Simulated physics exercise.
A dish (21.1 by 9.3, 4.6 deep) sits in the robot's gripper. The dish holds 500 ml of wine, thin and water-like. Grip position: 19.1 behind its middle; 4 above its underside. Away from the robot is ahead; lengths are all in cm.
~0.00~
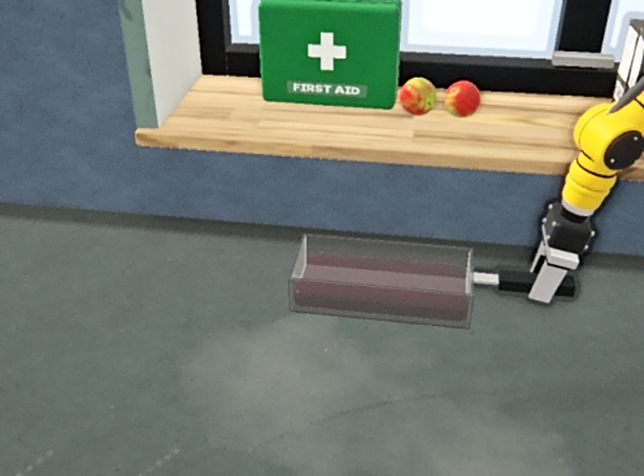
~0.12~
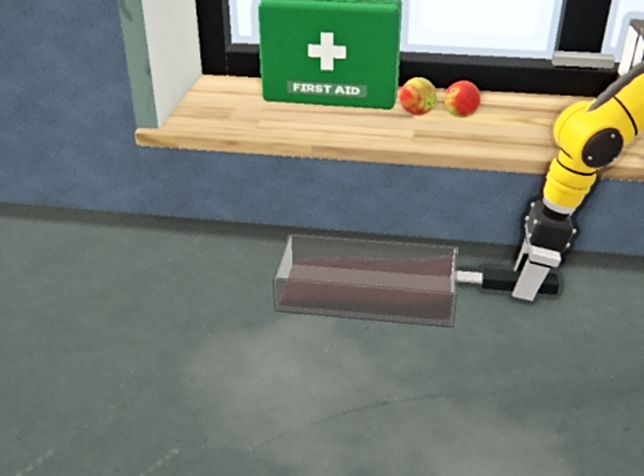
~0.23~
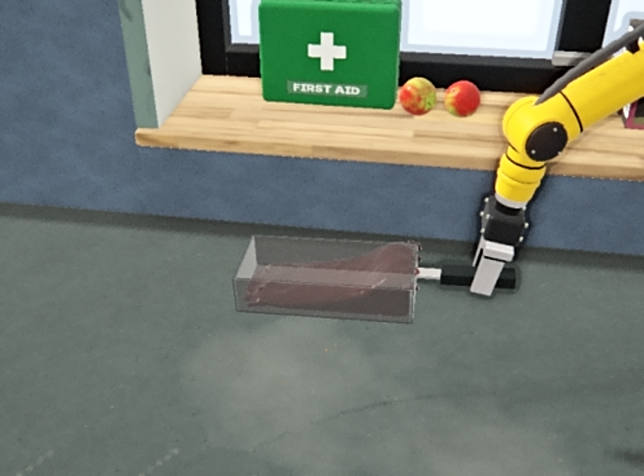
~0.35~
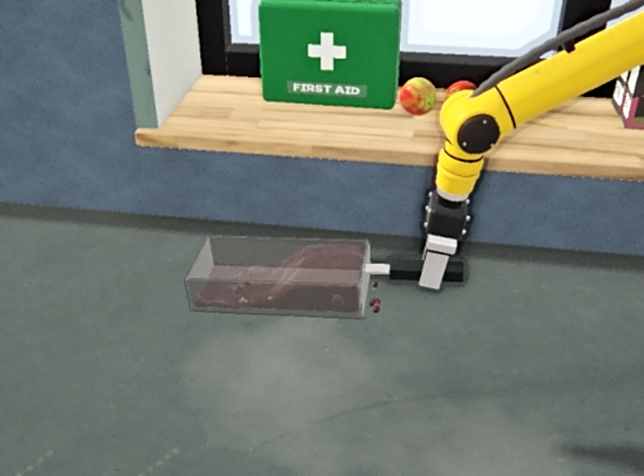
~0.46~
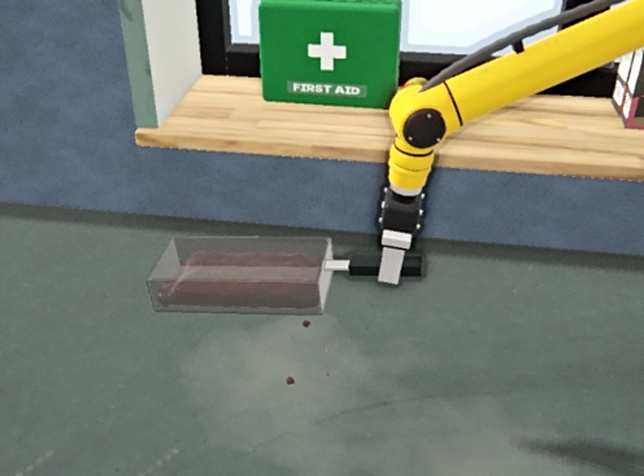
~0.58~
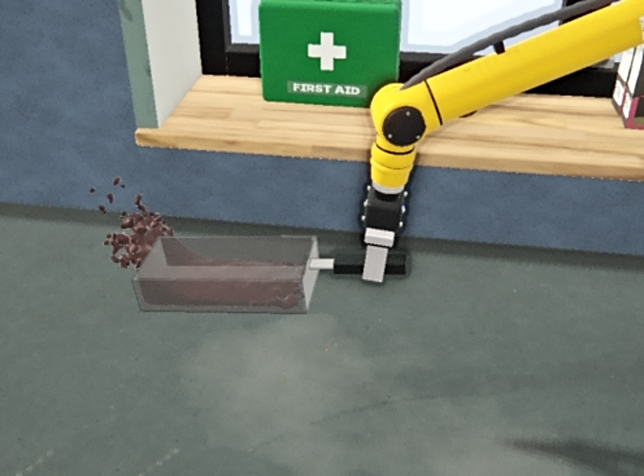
Below a windowsill, a yellow robot arm moves a clear dish left as wine splashes out.
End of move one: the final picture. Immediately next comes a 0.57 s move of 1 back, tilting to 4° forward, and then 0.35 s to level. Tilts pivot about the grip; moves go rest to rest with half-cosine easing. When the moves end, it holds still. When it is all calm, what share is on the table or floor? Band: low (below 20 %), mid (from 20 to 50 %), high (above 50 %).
Mid.
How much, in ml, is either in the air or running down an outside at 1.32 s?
Amount outside the vessels: Near 0 ml.
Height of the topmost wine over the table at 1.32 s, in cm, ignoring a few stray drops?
Max height: Near 19 cm above the table.
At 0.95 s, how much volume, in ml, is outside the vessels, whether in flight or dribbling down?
About 5 ml.
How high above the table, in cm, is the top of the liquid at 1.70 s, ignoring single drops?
Max height: Around 20 cm.
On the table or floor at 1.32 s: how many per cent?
I'd say some 40 per cent of it.
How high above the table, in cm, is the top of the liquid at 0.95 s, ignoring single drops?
It reaches roughly 20 centimetres.
After 0.95 s, tilted 5° forward, liquid up to 28 above the table; 310 ml in the dish, 180 ml on the table or floor, 5 ml in the air or running down outside.
After 1.32 s, tilted 2° forward, liquid up to 19 above the table; 310 ml in the dish, 190 ml on the table or floor.
After 1.70 s, level, liquid up to 20 above the table; 310 ml in the dish, 190 ml on the table or floor.
After 2.50 s, level, liquid up to 20 above the table; 310 ml in the dish, 190 ml on the table or floor.
At rest, 310 ml in the dish, 190 ml on the table or floor. That is 38 % on the table or floor.
